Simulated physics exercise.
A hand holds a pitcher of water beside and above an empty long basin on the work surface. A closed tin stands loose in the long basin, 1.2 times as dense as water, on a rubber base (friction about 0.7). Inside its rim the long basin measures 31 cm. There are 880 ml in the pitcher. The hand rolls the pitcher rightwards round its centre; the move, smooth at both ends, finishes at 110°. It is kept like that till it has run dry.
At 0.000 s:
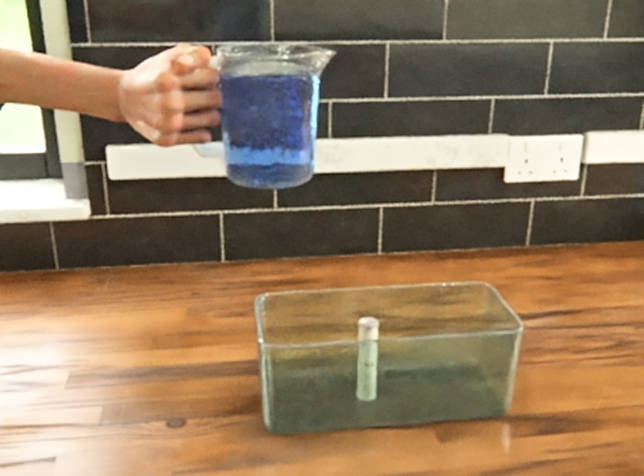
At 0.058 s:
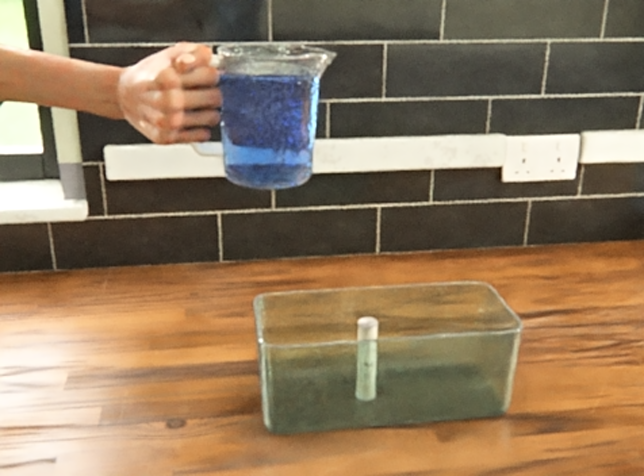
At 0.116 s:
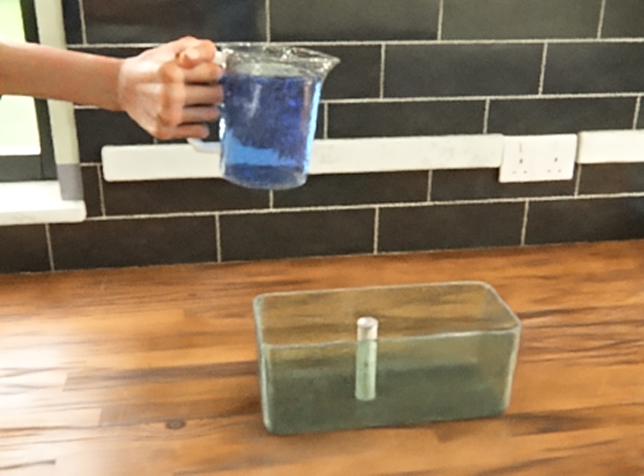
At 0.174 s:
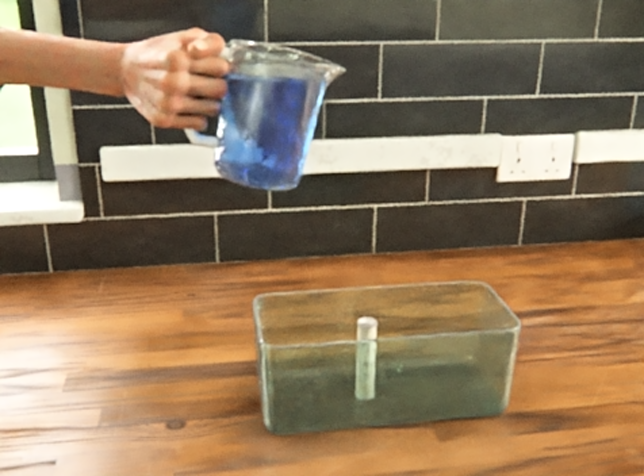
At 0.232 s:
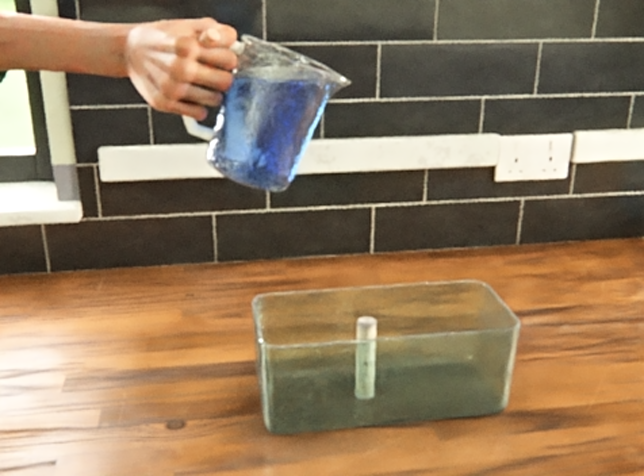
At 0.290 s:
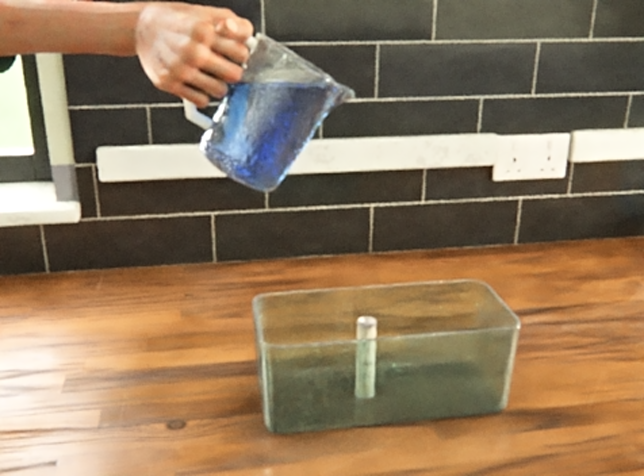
A hand tilting a clear pitcher of blue water rightwards above a long glass basin with a small upright cylinder inside.
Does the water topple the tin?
The tin remains upright.
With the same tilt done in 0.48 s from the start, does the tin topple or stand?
Then it remains upright.
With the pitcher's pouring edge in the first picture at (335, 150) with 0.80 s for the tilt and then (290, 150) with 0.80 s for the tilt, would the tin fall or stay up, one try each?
First it falls; then it topples.
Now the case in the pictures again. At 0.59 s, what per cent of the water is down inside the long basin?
Near 7 in a hundred.
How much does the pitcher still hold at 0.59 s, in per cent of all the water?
Some 62 per cent.
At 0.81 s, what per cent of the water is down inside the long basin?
Some 52 per cent.
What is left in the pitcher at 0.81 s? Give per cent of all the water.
Near 14 in a hundred.
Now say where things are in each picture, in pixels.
Tilt 0°; pouring edge (335, 51); surface from (220, 70) to (317, 69); the long basin's rim runs from (258, 321) to (506, 306); the tin's top is at (368, 326), in the first frame.
Tilt 1°; pouring edge (336, 53); surface from (221, 70) to (317, 70), in the second frame.
Tilt 6°; pouring edge (340, 59); surface from (225, 69) to (319, 73), in the third frame.
Tilt 12°; pouring edge (345, 68); surface from (227, 71) to (326, 75), in the fourth frame.
Tilt 21°; pouring edge (351, 81); surface from (226, 94) to (336, 78), in the fifth frame.
Tilt 32°; pouring edge (355, 97); surface from (221, 104) to (351, 88), in the sixth frame.
Then, 0.59 s in, the tilt is 93° and 62 per cent is still to pour; the tin stands where it began.
Then, 0.81 s in, the tilt is 110° and 15 per cent is still to pour; the tin stands where it began.
Then, 1.05 s in, the tilt is 110° and 1 per cent is still to pour; the tin stands where it began.
Then, 1.30 s in, the tilt is 110° and 0 per cent is still to pour; the tin stands where it began.
Finally, the tin stands where it began.
